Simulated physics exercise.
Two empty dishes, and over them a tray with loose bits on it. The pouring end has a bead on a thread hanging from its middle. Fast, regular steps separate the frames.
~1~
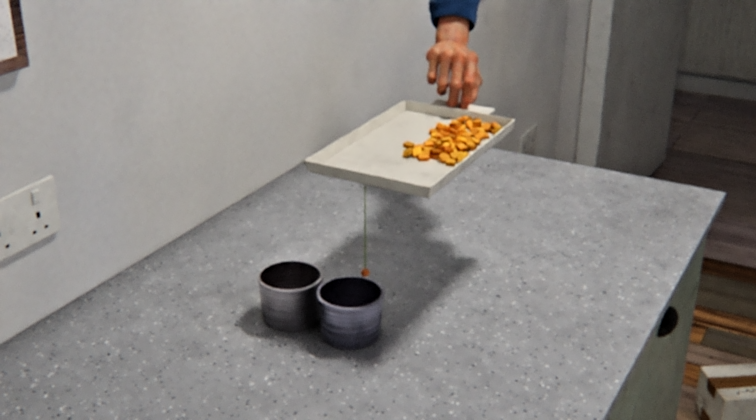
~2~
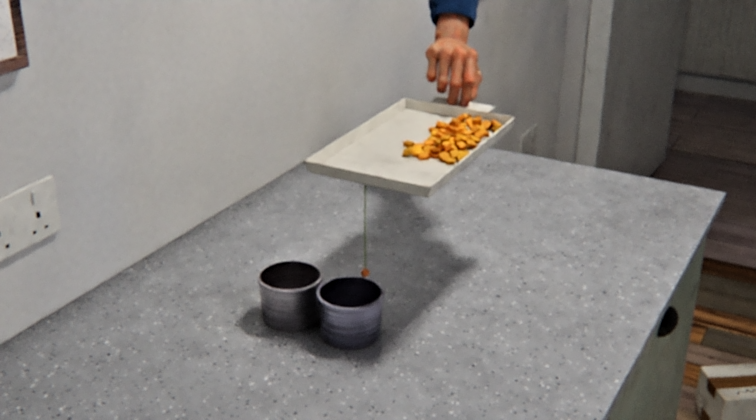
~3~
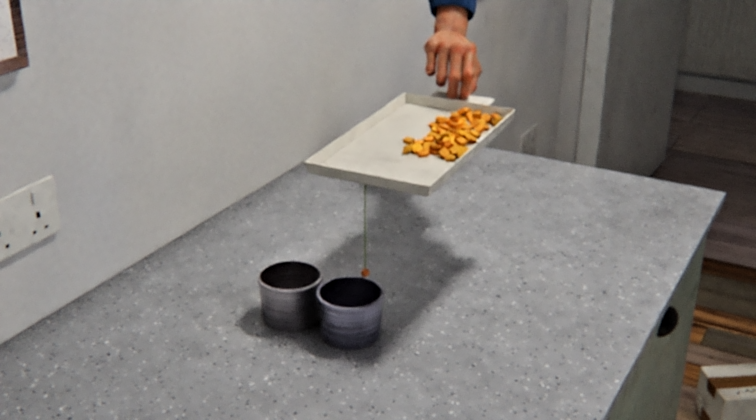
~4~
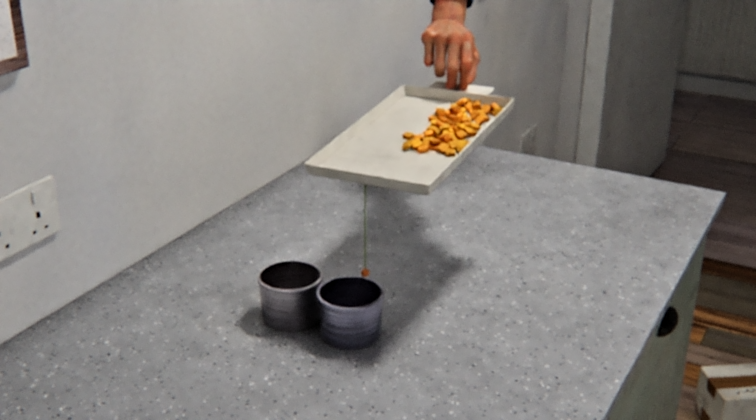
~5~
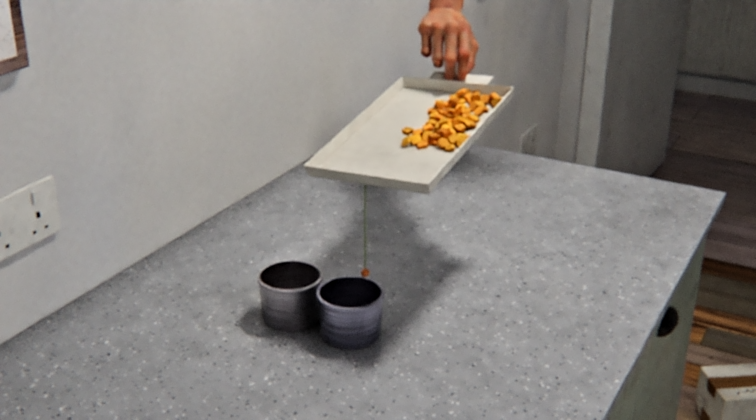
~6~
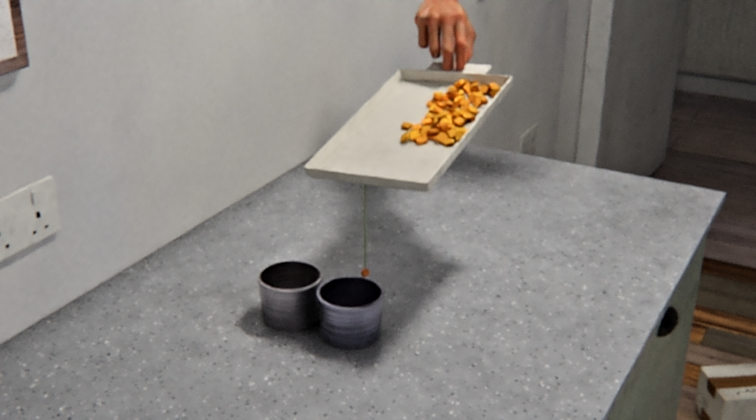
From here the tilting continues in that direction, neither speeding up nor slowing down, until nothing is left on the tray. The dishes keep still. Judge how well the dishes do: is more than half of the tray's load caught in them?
Yes - the catch is a majority of the load.
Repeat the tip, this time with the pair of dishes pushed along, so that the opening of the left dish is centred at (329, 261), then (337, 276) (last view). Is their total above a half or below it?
For the two tries in order: Not as much as half, not as much as half.
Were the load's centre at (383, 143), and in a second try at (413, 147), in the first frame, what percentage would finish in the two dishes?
Around 80 in a hundred the first time, around 70 in a hundred the second.
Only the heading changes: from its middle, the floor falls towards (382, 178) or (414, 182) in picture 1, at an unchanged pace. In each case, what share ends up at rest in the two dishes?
The share is 20 per cent in the first and 0 per cent in the second.
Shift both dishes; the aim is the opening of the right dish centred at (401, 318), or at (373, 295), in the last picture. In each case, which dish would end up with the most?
First try, the one on the left; second try, the one on the left.
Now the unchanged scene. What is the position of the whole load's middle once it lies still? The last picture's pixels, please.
Near pixel (298, 313).
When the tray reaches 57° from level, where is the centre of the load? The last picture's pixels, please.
Look close to (333, 167) in the last picture.
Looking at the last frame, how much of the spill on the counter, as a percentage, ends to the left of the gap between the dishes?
50 %, near enough.
Soon after the last picture, tray tipped steeply; most on the tray; a small part in the air.
A little later, tray tipped right over; about a third on the tray; a small part in the right dish; about a quarter in the left dish; about a quarter outside both; a small part in the air.
Later still, tray tipped past a quarter turn; about a quarter in the right dish; about half in the left dish; about a third outside both.
At rest, tray tipped past a quarter turn; about a quarter in the right dish; about half in the left dish; about a third outside both.
